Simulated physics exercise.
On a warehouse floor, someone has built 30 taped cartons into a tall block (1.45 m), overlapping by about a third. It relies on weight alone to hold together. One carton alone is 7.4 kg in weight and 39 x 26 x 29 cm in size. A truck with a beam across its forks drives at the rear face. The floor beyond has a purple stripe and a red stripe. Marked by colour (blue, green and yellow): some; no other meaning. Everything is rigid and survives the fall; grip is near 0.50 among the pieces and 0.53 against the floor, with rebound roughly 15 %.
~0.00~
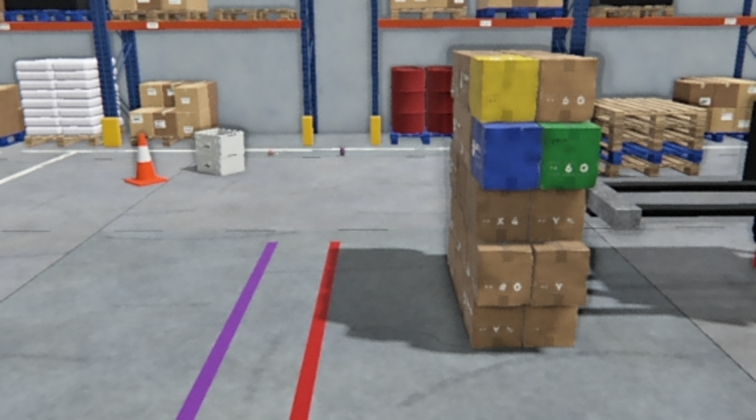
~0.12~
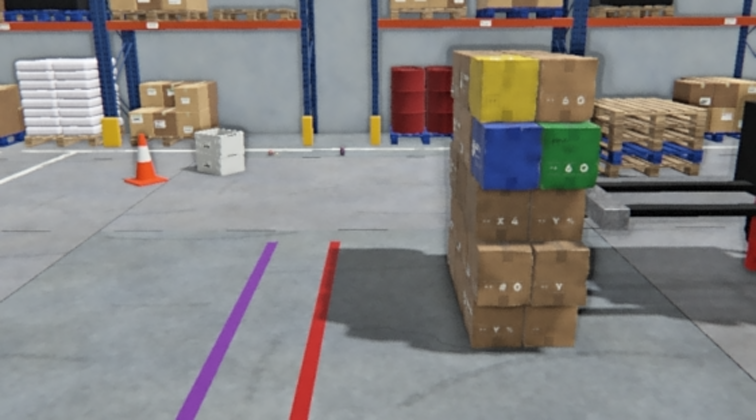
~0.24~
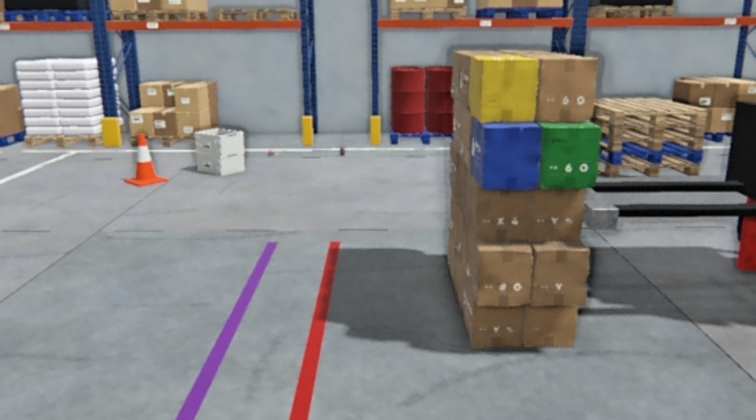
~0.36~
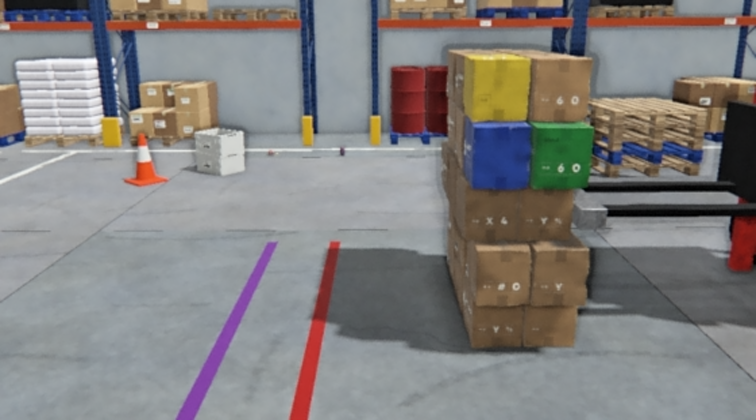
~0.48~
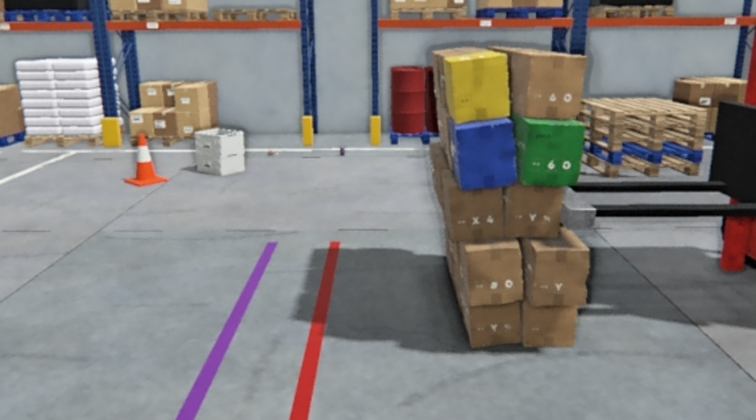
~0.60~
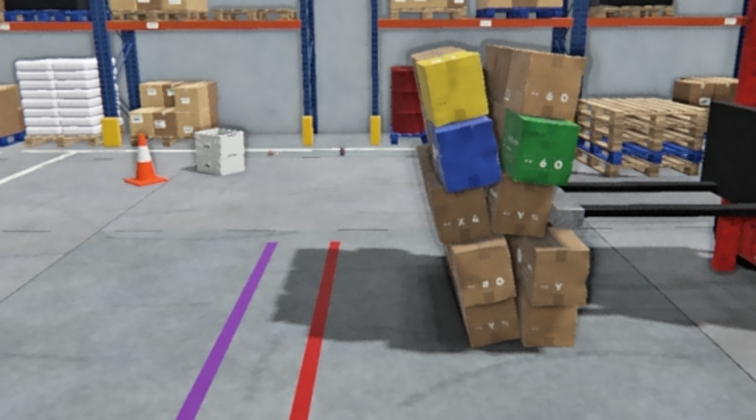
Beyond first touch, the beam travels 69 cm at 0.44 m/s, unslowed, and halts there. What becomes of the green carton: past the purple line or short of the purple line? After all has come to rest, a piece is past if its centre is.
Shy of the line.
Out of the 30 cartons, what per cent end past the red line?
That would be roughly 25 percent of them.
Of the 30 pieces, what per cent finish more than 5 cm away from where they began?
85 % shifted.
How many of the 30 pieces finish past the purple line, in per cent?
The share is about 20 in a hundred.
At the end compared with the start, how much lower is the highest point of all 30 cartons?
I'd put it at around 45 cm.
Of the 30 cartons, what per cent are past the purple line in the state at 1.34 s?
10 percent by then.
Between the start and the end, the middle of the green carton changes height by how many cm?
Its middle ends around 85 cm lower.
After 0.94 s, none of the 30 cartons past the purple line, 24 disturbed; green carton 33° from how it stood; blue carton 37° from how it stood, 12 cm lower.
After 1.34 s, 3 of the 30 cartons past the purple line; green carton on its side; blue carton on its side.
In the end (3.5 s), 6 of the 30 cartons past the purple line; green carton 87 cm lower; blue carton on its side; yellow carton on its side. From the last view, middles, blue carton near (204, 323).
